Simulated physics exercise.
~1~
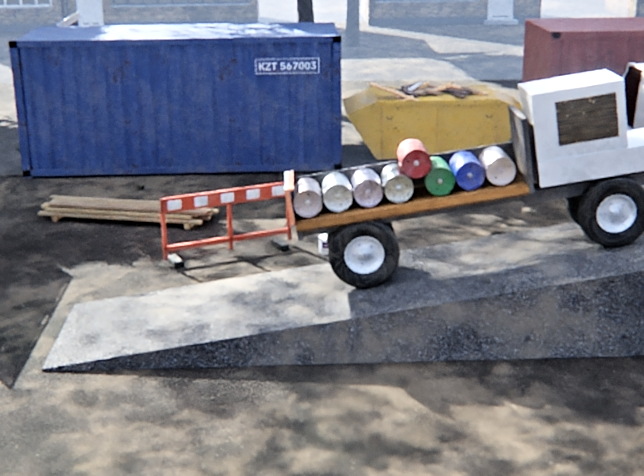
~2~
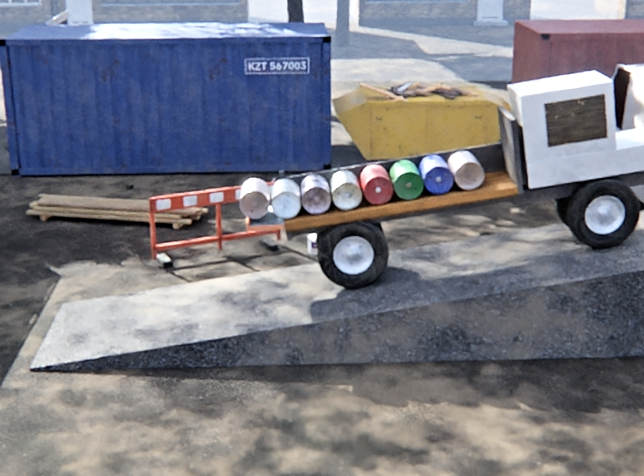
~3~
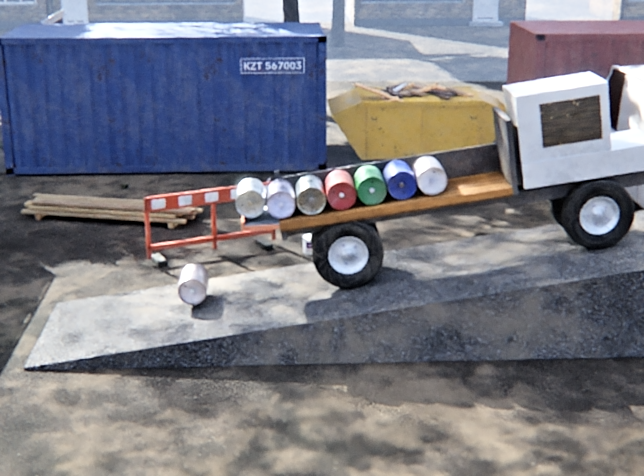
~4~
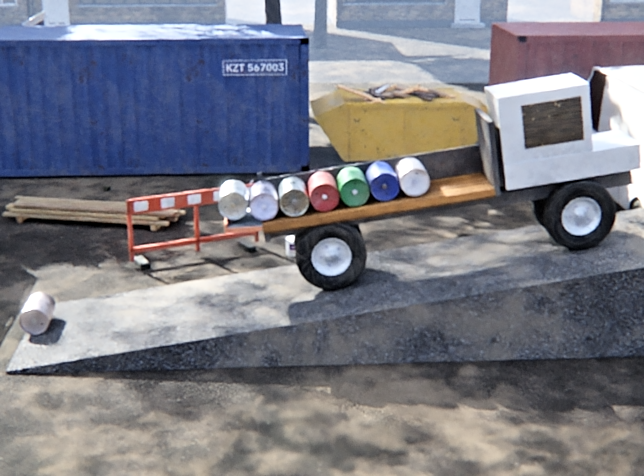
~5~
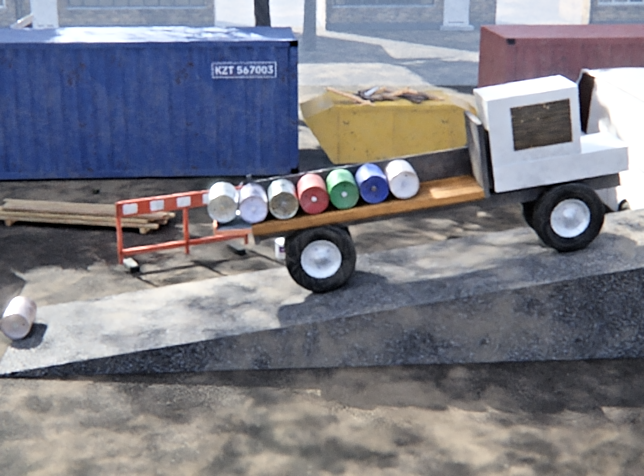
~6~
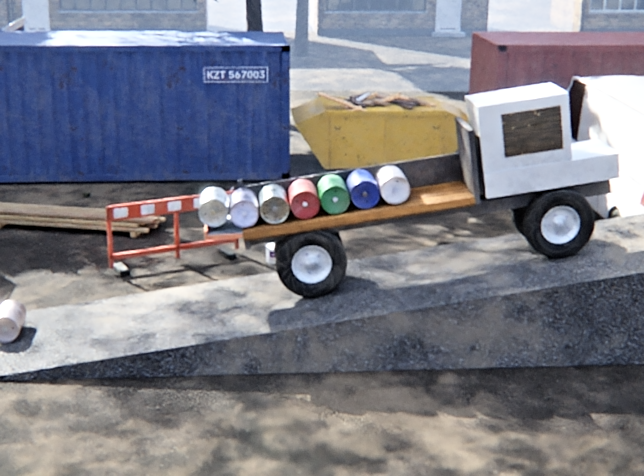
White truck on a ramp carrying coloured drums that roll left, one pale drum dropping off while the rest stay aboard.
